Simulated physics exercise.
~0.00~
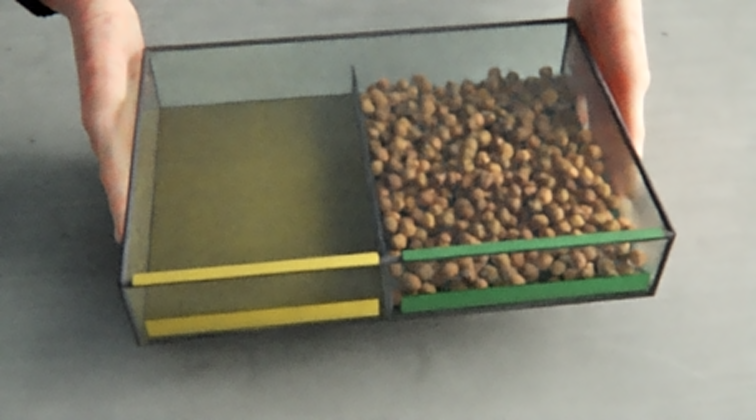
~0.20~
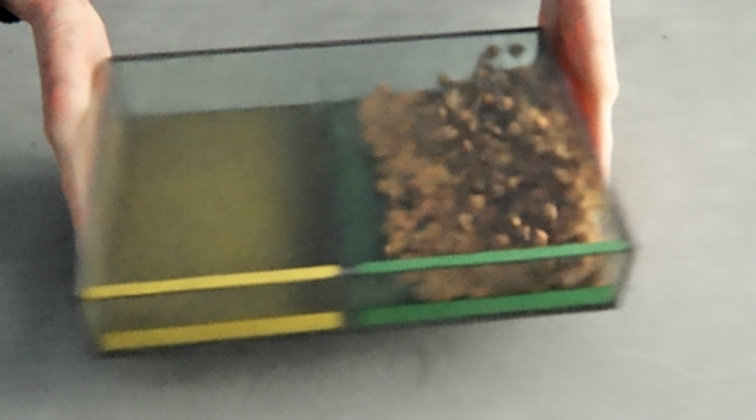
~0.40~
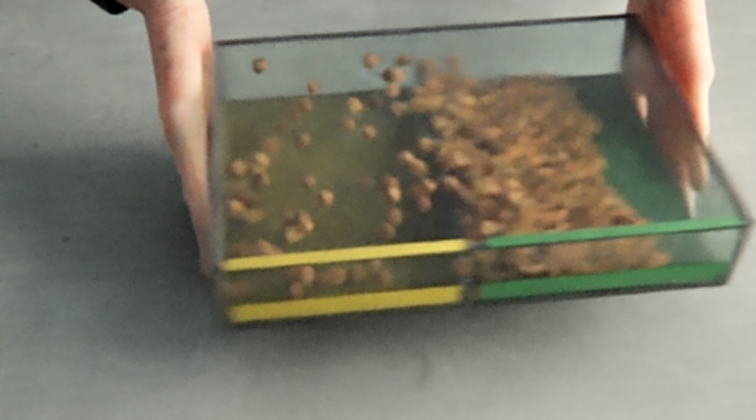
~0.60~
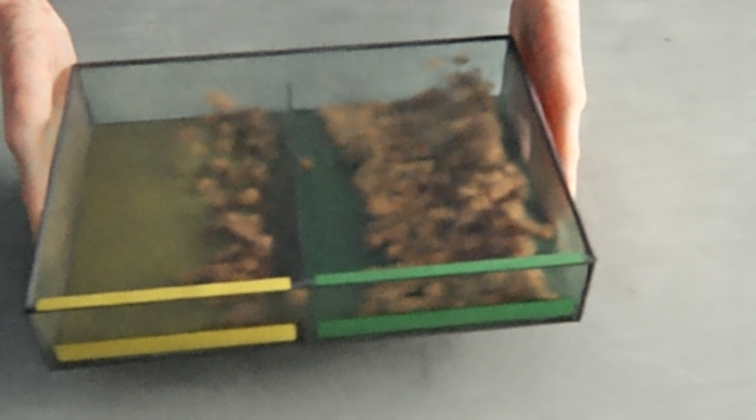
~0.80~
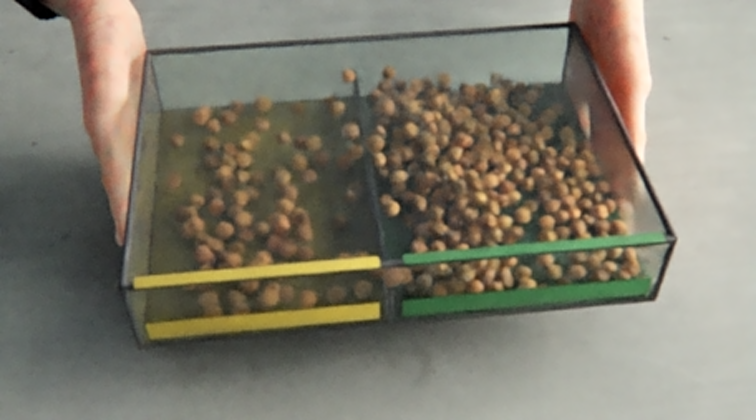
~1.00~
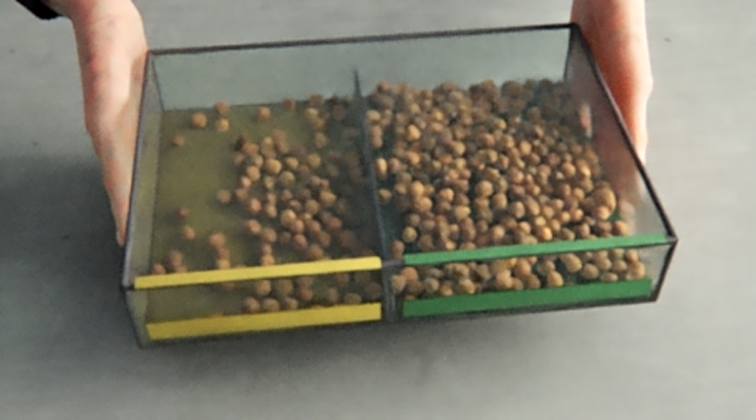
Hands shaking a clear divided box from side to side, scattering some roasted chickpeas into the yellow side, most staying in green.
